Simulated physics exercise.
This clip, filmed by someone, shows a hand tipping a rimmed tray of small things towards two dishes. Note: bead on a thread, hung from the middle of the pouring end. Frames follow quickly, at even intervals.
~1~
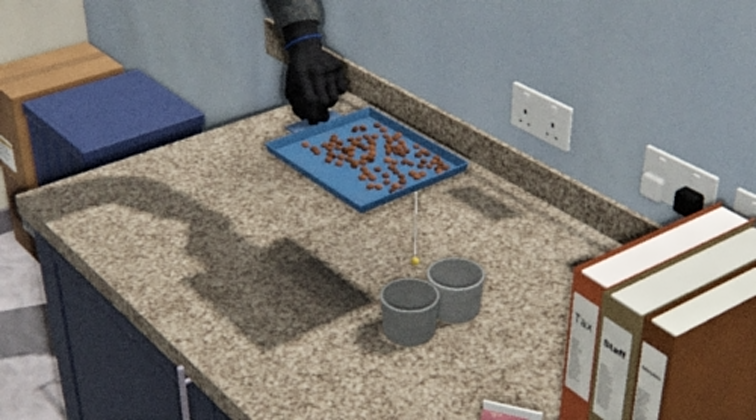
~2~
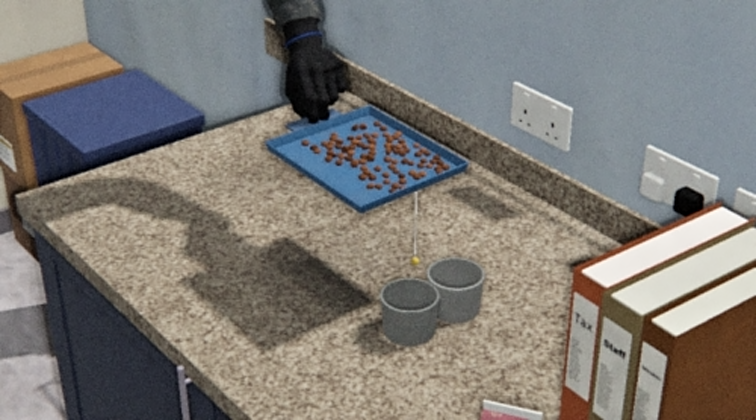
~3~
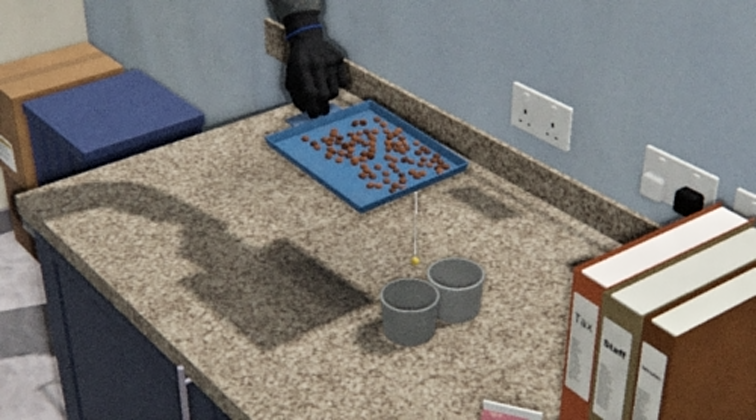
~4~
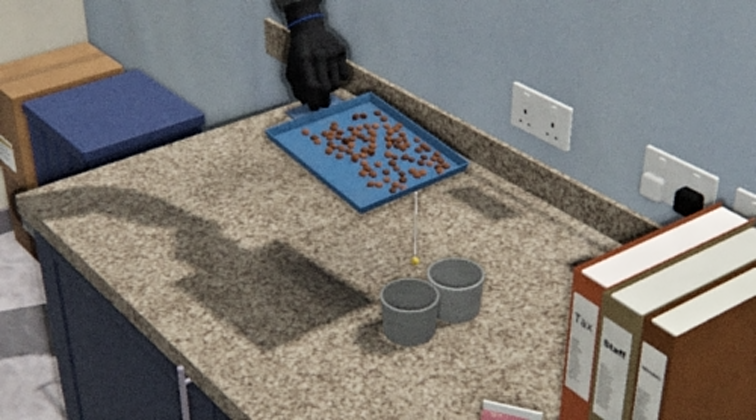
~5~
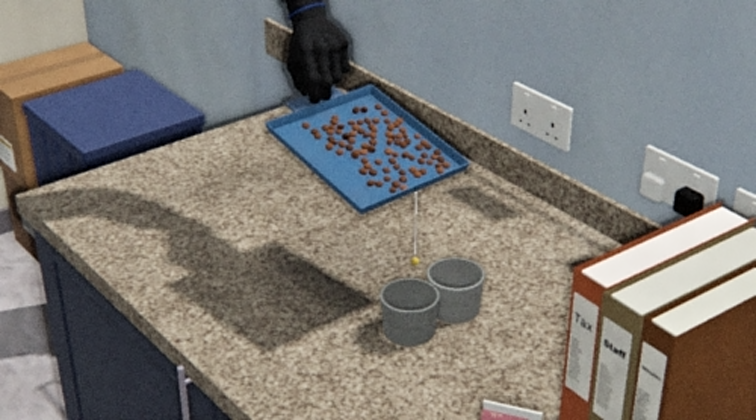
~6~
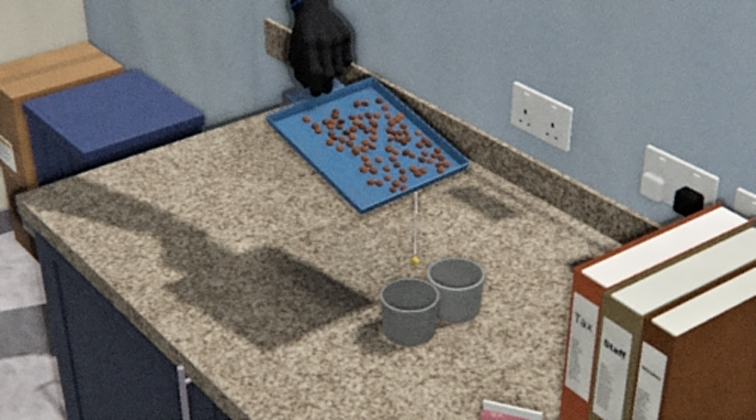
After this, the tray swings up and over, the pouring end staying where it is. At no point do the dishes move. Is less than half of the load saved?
No - well, most of the load lands in the dishes, as it turns out.
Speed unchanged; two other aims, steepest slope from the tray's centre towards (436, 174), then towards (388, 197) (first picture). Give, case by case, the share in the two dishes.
The first gives 20 %, the second 50 %.
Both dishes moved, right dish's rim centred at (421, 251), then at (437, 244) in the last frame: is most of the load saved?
Short of half, then short of half.
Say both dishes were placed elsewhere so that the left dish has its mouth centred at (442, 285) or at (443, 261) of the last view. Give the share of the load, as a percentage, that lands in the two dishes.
Around 60 and then 0 per cent.
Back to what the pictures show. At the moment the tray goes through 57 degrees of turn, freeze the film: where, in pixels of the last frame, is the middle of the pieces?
Somewhere near pixel (413, 177).
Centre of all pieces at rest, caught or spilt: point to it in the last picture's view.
The centre settles at about (418, 324).
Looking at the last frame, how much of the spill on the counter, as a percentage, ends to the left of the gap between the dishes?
Estimate: About 60 percent.
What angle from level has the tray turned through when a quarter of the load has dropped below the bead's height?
I'd say it is tilted about 95°.
Just after the last frame, tray tipped steeply; almost all on the tray; just a few in the air.
A moment on, tray tipped right over; roughly half on the tray; about a tenth in the left dish; about a tenth in the right dish; just a few outside both; roughly a quarter in the air.
Further on, tray tipped past a quarter turn; roughly a third in the left dish; roughly a third in the right dish; roughly a quarter outside both.
When it is over, tray tipped past a quarter turn; roughly a third in the left dish; roughly a third in the right dish; roughly a quarter outside both.
